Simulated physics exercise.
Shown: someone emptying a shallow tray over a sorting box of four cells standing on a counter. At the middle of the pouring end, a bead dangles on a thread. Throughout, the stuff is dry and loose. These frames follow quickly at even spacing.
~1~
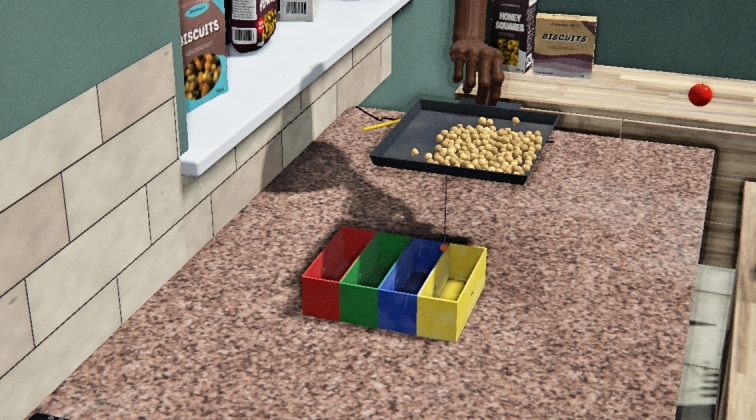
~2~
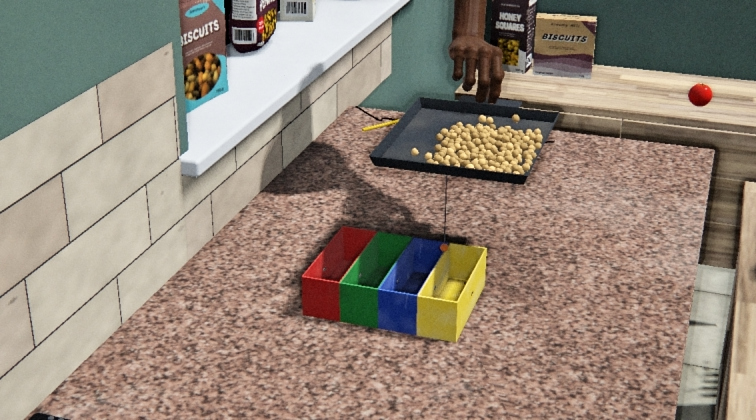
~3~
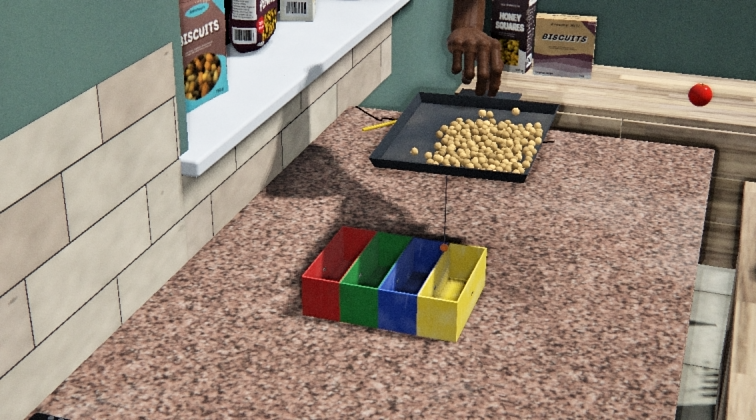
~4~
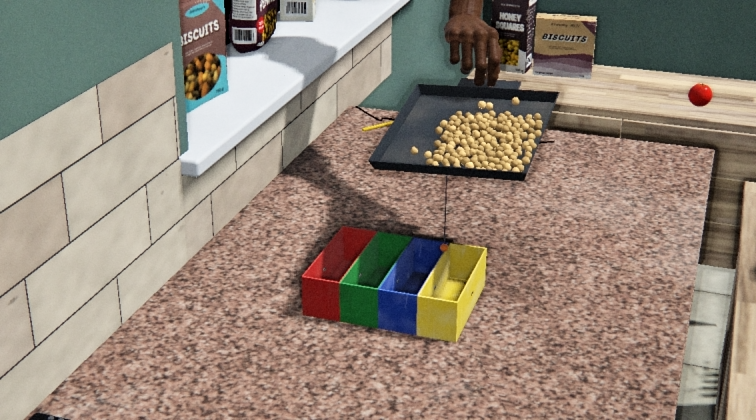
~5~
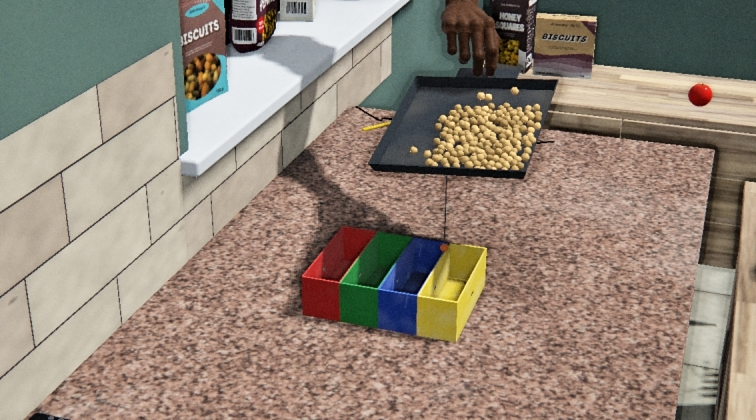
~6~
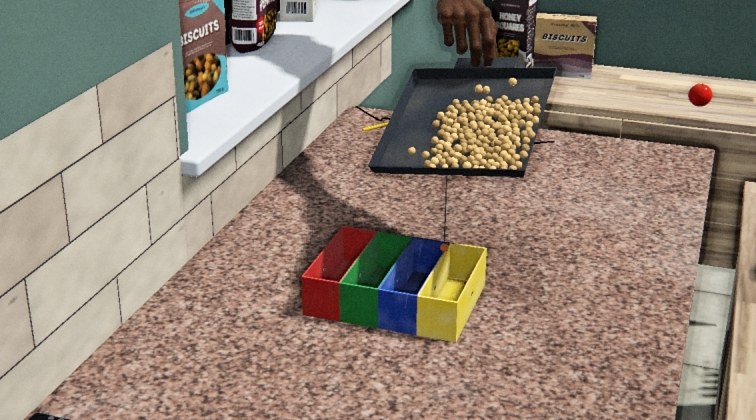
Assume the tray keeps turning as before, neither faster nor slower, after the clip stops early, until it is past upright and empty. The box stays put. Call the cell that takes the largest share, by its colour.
Most goes to the green cell.
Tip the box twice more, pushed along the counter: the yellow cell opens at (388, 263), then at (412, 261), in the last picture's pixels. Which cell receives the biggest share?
The cell in yellow, and then blue.
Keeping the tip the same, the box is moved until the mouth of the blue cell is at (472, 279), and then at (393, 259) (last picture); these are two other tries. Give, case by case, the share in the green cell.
You'd get near 10 per cent and afterwards near 40 per cent.
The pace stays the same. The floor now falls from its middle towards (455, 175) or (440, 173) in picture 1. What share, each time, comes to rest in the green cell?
Case one near 10 %; case two near 20 %.
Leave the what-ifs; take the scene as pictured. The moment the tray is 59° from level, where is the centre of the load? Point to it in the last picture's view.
I'd mark the middle close to (426, 158).
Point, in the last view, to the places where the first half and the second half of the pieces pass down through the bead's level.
Roughly (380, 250) first, then roughly (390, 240).
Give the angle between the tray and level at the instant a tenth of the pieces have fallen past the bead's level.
65°.
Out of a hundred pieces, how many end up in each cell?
Red cell: 20 %. Green cell: 50 %. Blue cell: 20 %. Yellow cell: 10 %.
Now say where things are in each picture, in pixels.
Corners of the pouring end near (375, 154) and (524, 174), level; middle of the load near (488, 148), dried chickpeas; bead on its thread near (444, 248); red cell near (321, 295); green cell near (359, 301); blue cell near (398, 308); yellow cell near (437, 315), in the first picture.
Corners of the pouring end near (375, 155) and (524, 173), level; middle of the load near (488, 147), in the second picture.
Corners of the pouring end near (374, 156) and (524, 172), tipped barely, lowest at the left corner; middle of the load near (488, 144), in the third picture.
Corners of the pouring end near (374, 159) and (523, 170), tipped a little, lowest at the left corner; middle of the load near (487, 139), in the fourth picture.
Corners of the pouring end near (373, 161) and (522, 169), tipped a little, lowest at the left corner; middle of the load near (487, 135), in the fifth picture.
Corners of the pouring end near (373, 164) and (522, 167), tipped clearly, lowest at the left corner; middle of the load near (485, 133); red cell near (321, 295); green cell near (359, 301); blue cell near (398, 308); yellow cell near (437, 315), in the sixth picture.
Shortly afterwards, tray tipped steeply; the bulk on the tray; only a few in the green cell; only a few in the red cell; a little falling or outside the box.
Next, tray tipped right over; a little on the tray; near a third in the green cell; near a quarter in the blue cell; a little in the red cell; a little in the yellow cell; near a quarter falling or outside the box.
Some moments later, tray tipped past a quarter turn; near half in the green cell; near a quarter in the blue cell; near a quarter in the red cell; a little in the yellow cell; only a few falling or outside the box.
In the end, tray tipped past a quarter turn; near half in the green cell; near a quarter in the blue cell; near a quarter in the red cell; a little in the yellow cell; only a few outside the box.
